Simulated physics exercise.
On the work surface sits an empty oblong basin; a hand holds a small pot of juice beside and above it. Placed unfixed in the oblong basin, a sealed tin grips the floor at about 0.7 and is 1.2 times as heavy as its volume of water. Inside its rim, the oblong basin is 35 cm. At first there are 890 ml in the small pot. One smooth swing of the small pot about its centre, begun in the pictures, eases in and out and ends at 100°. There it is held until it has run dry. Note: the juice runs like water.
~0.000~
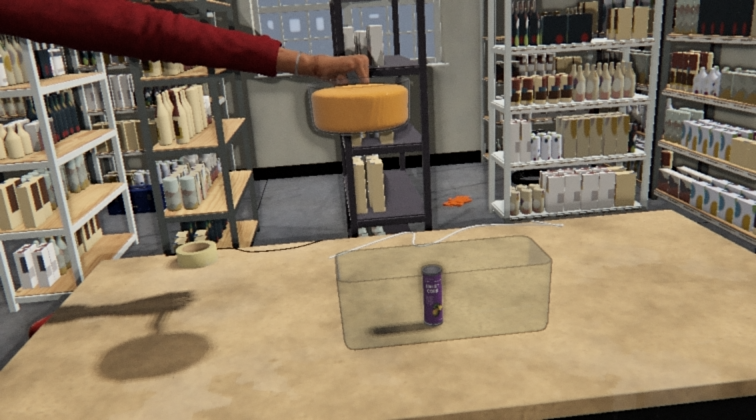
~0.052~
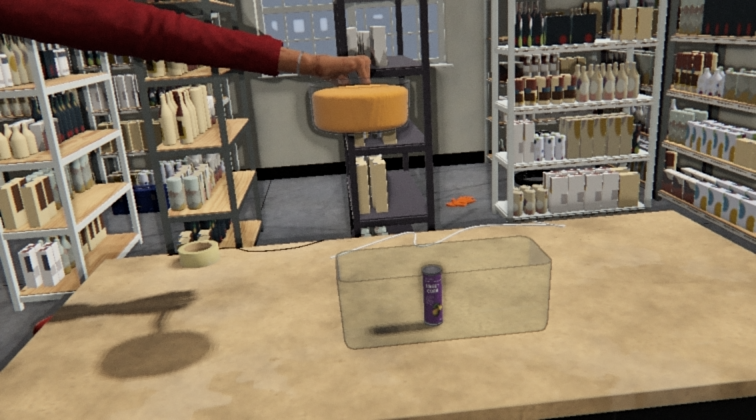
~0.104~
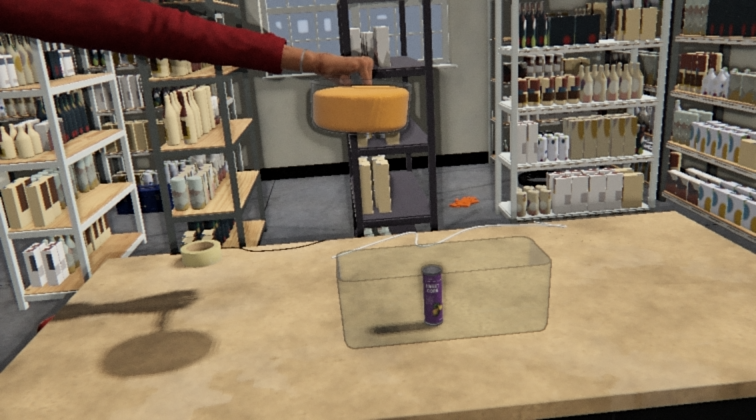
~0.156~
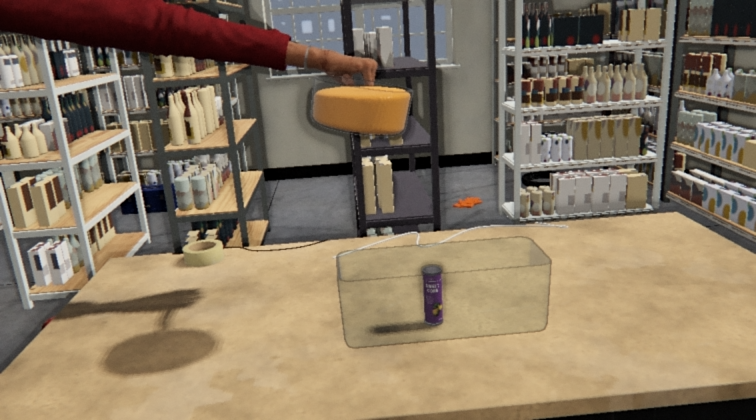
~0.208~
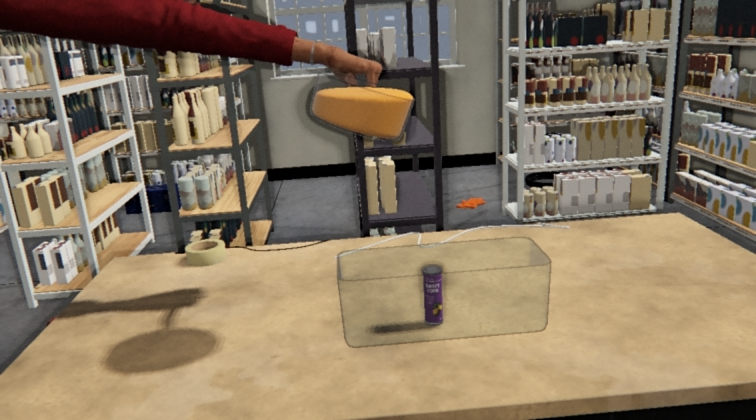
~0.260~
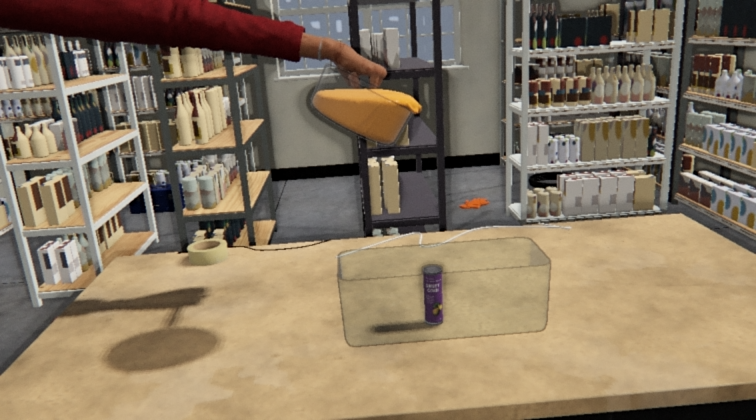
A hand in a red sleeve tilting a round pot of orange juice rightward above a clear basin holding a purple tin.
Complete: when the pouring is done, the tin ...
... has gone over.
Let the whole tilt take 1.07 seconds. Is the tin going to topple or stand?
After the tilt, the tin is still standing.
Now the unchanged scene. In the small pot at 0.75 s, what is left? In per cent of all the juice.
Around 6 percent of it.
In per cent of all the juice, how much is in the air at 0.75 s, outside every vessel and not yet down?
Around 14 per cent of the liquid is in flight.
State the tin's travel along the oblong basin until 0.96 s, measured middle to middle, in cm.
Close to 5 cm.
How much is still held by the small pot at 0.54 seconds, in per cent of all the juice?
24 %.
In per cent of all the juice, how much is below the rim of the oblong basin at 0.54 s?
Roughly 12 percent.
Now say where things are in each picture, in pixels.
In the first picture, it leans 0°; its right rim is at (408, 80); the juice meets the walls at (311, 94) and (406, 87); the oblong basin's rim runs from (336, 268) to (541, 249); the tin's top is at (432, 272).
In the second picture, it leans 1°; its right rim is at (409, 82); the juice meets the walls at (311, 94) and (407, 88).
In the third picture, it leans 5°; its right rim is at (410, 86); the juice meets the walls at (313, 94) and (408, 90).
In the fourth picture, it leans 12°; its right rim is at (412, 92); the juice meets the walls at (315, 93) and (410, 92).
In the fifth picture, it leans 20°; its right rim is at (413, 100); the juice meets the walls at (315, 94) and (413, 95); 1 per cent is over the edge.
In the sixth picture, it leans 30°; its right rim is at (413, 110); the juice meets the walls at (314, 94) and (411, 102); 5 per cent is over the edge.
After 0.54 s the tilt is 88° and 24 per cent is still to pour; the tin stands where it began.
After 0.75 s the tilt is 100° and 6 per cent is still to pour; the tin stands where it began.
After 0.96 s the tilt is 100° and 1 per cent is still to pour; the tin lies on its side.
After 1.20 s the tilt is 100° and 0 per cent is still to pour; the tin lies on its side.
In the end the tin lies on its side.
